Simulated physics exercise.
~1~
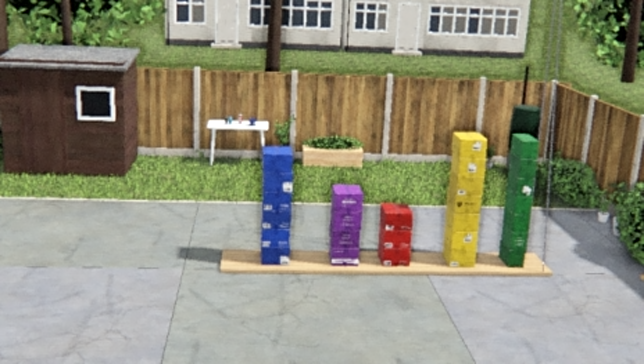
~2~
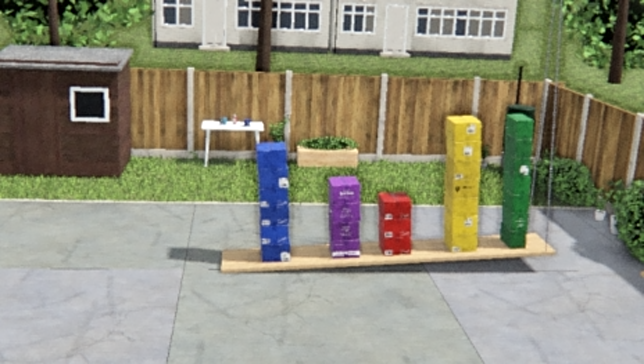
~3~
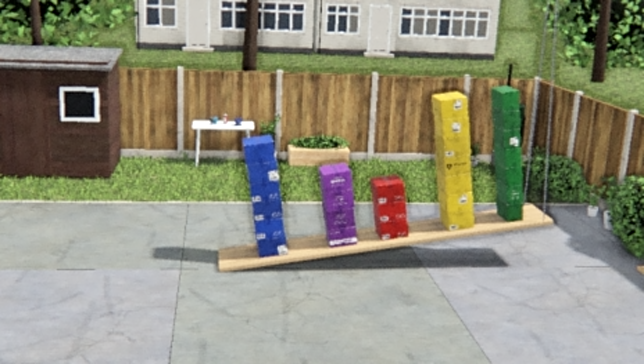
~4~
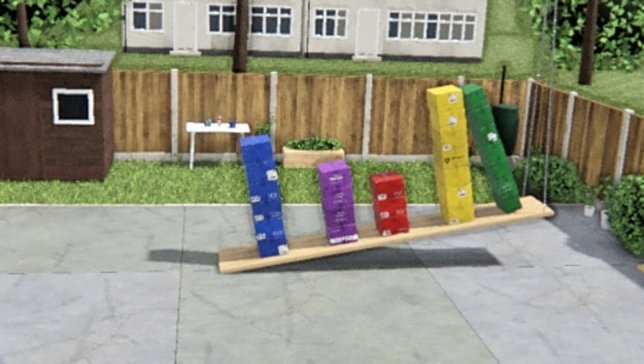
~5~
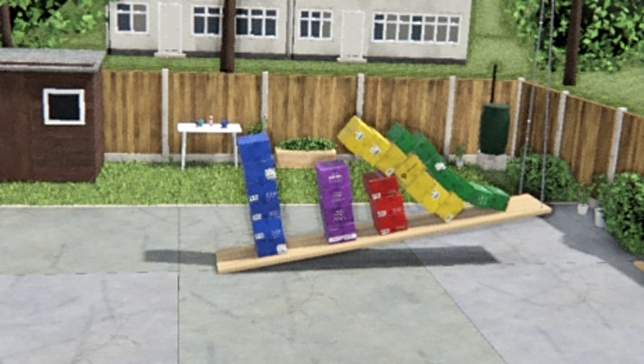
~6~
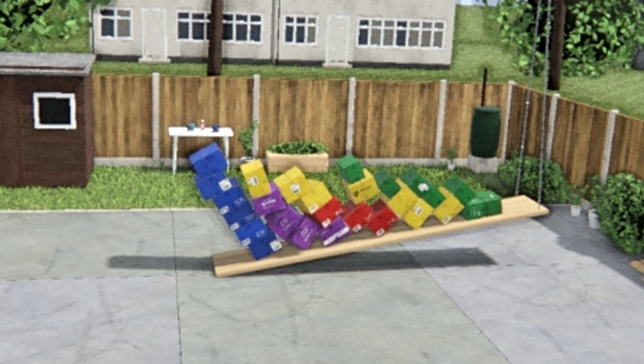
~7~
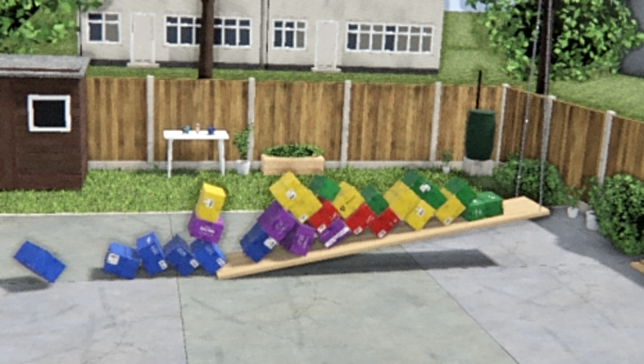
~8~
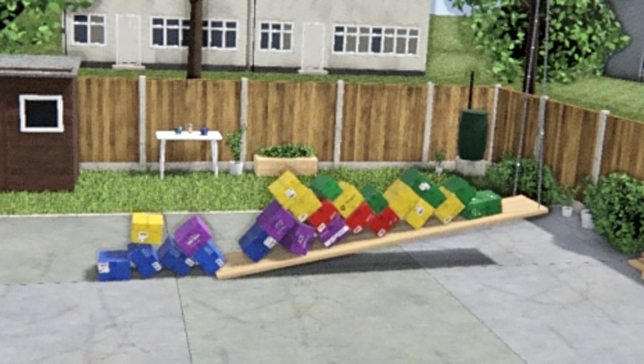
Coloured carton columns topple leftward as their deck tilts, ending heaped along the slope and ground.
